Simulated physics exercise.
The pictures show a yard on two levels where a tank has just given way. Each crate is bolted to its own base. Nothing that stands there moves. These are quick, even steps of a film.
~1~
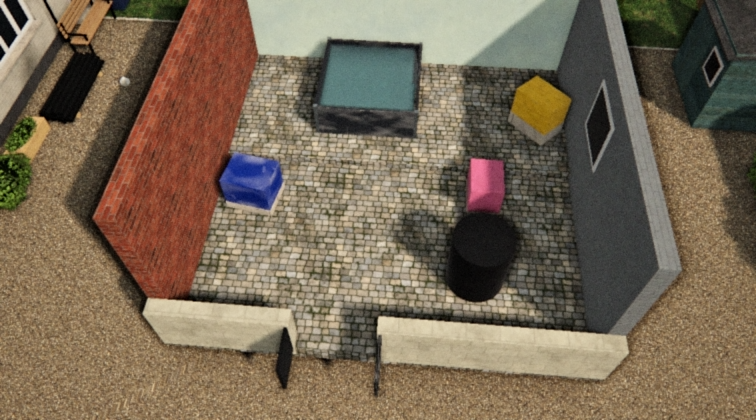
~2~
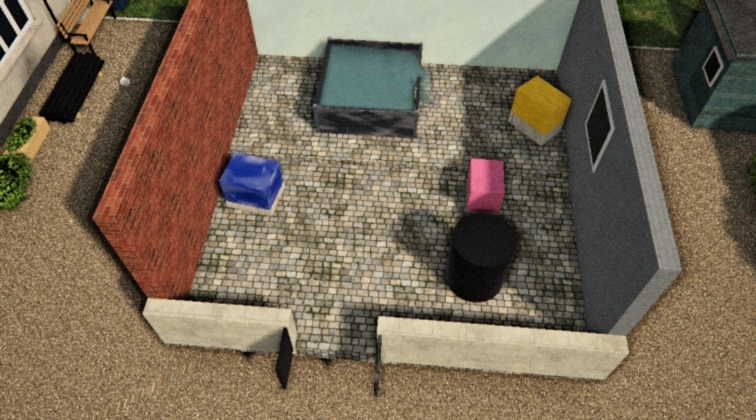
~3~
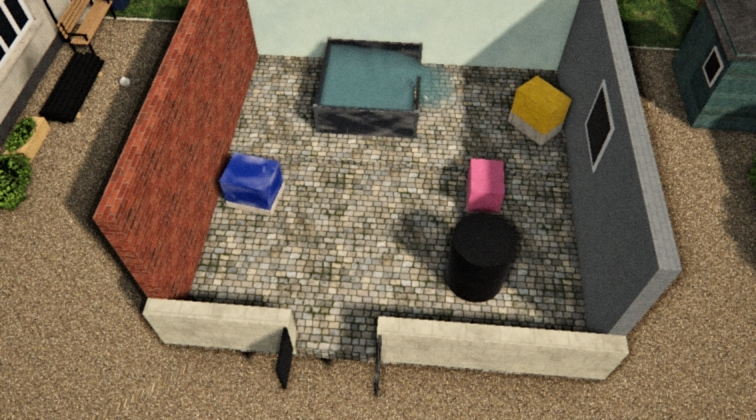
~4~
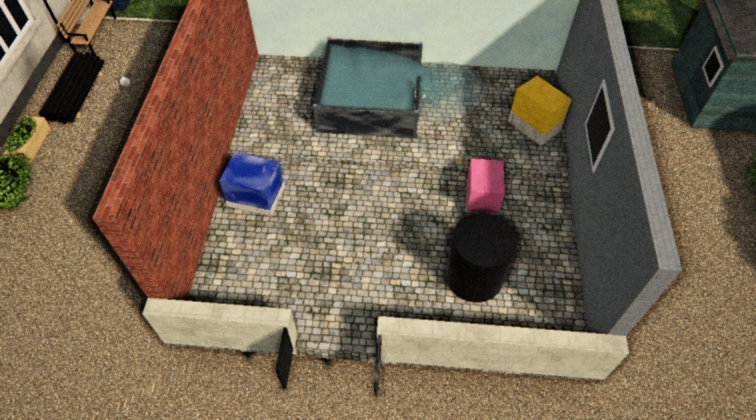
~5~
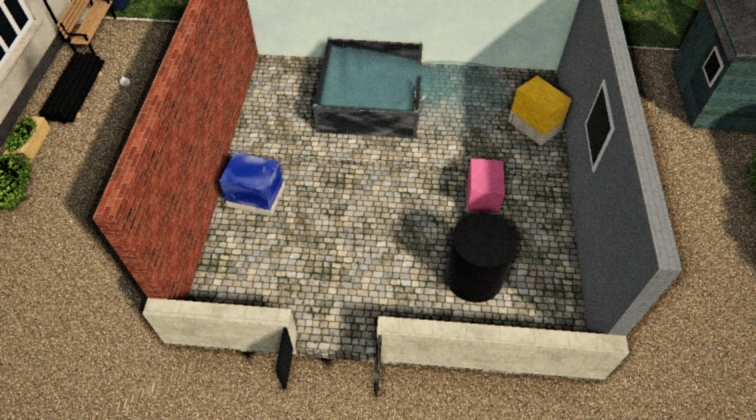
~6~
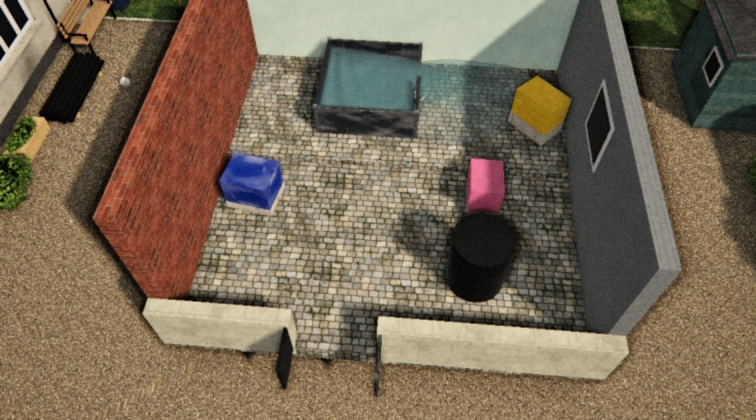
In a walled yard, water pours from the tank's right side and spreads rightward across the paving.
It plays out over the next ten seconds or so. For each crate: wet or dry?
In the end: The yellow crate is soaked; the blue crate keeps dry; the pink crate is soaked.
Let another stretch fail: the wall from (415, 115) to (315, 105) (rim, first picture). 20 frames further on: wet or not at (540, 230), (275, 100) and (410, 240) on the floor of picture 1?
In turn: Wet, no water, under water.
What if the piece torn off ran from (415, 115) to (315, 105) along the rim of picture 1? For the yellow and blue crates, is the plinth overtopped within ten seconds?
My reading: Yellow remains dry; blue takes water.
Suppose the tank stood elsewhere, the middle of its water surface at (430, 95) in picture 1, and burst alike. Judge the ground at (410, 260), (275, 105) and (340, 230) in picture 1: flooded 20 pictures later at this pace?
As listed: Dry, no water, dry.
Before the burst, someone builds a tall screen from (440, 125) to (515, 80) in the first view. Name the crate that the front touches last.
The blue crate.
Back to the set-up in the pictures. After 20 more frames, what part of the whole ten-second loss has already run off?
Near 0 in a hundred.
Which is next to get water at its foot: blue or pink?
It is the pink-painted one.
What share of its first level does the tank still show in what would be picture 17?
I make it 54 per cent.
A moment on, water covers 15 % of the floor; the yellow crate water round its plinth, the blue crate not reached, the pink crate not reached.
Next, water covers 20 % of the floor; the yellow crate water round its plinth, the blue crate not reached, the pink crate water round its plinth.
Then, water covers 30 % of the floor; the yellow crate water round its plinth, the blue crate not reached, the pink crate water round its plinth.
Later, water covers 70 % of the floor; the yellow crate water round its plinth, the blue crate water round its plinth, the pink crate water round its plinth.
In the end, water covers 85 % of the floor; the yellow crate was topped, the blue crate stayed above the water, the pink crate was topped.
